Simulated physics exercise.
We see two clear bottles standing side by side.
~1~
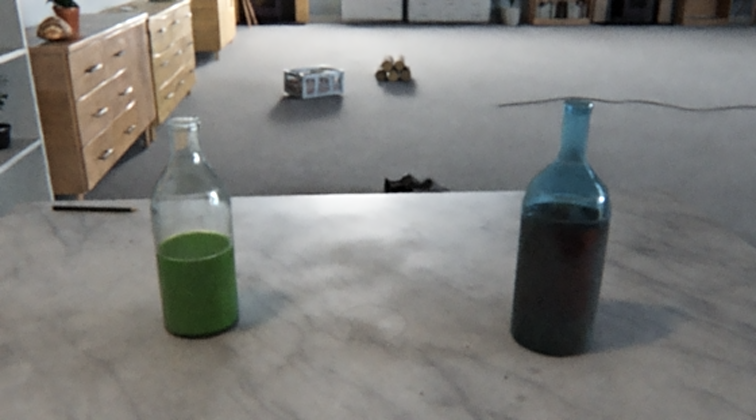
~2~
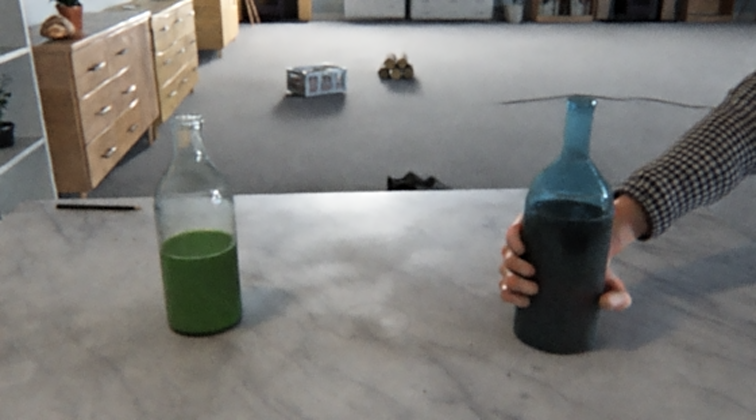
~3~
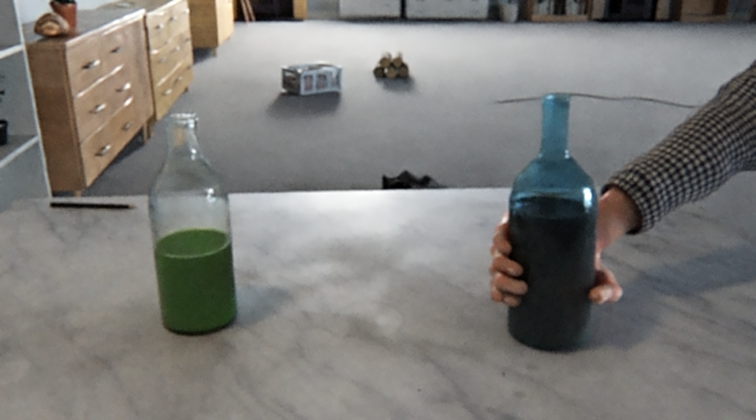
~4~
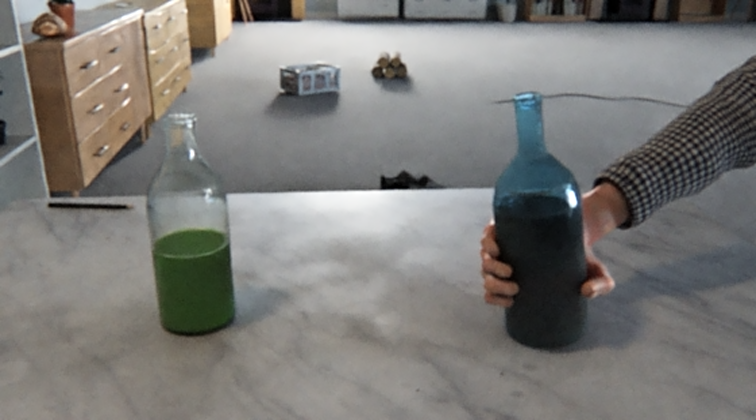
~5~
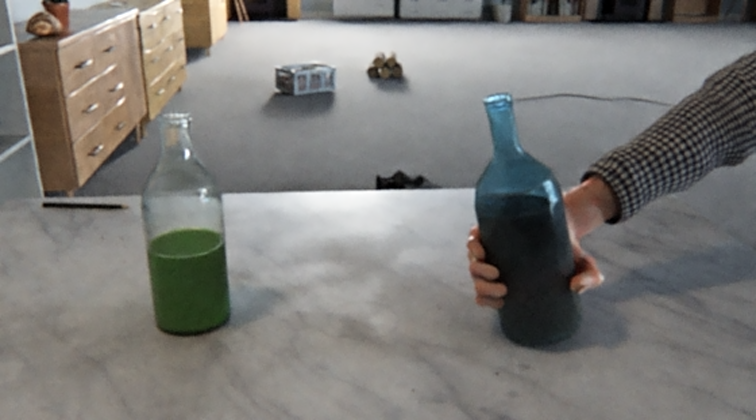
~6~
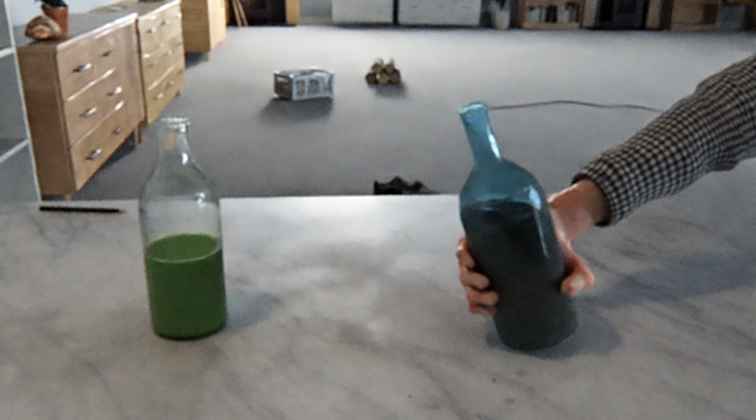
A room with a grey floor, wooden drawers at the left and small objects farther back is seen from just above a marbled grey tabletop. A clear bottle partly filled with green liquid stands on the left, and a blue-tinted bottle with dark contents stands on the right. A hand in a checked sleeve grips the right bottle and tilts it leftward, while the view shifts very slightly.
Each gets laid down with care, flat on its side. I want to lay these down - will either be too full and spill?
Left: It spills. Right: It spills.
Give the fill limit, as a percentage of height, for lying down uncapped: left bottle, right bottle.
22 %, then 26 %.
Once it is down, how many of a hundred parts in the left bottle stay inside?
Roughly 60 percent stays in.
Shortly, the right bottle is nearly down; right bottle, no leak.
Then, the right bottle lies flat; right bottle, it leaks.
At the finish, both lie flat; right bottle, it leaks; left bottle, it leaks.
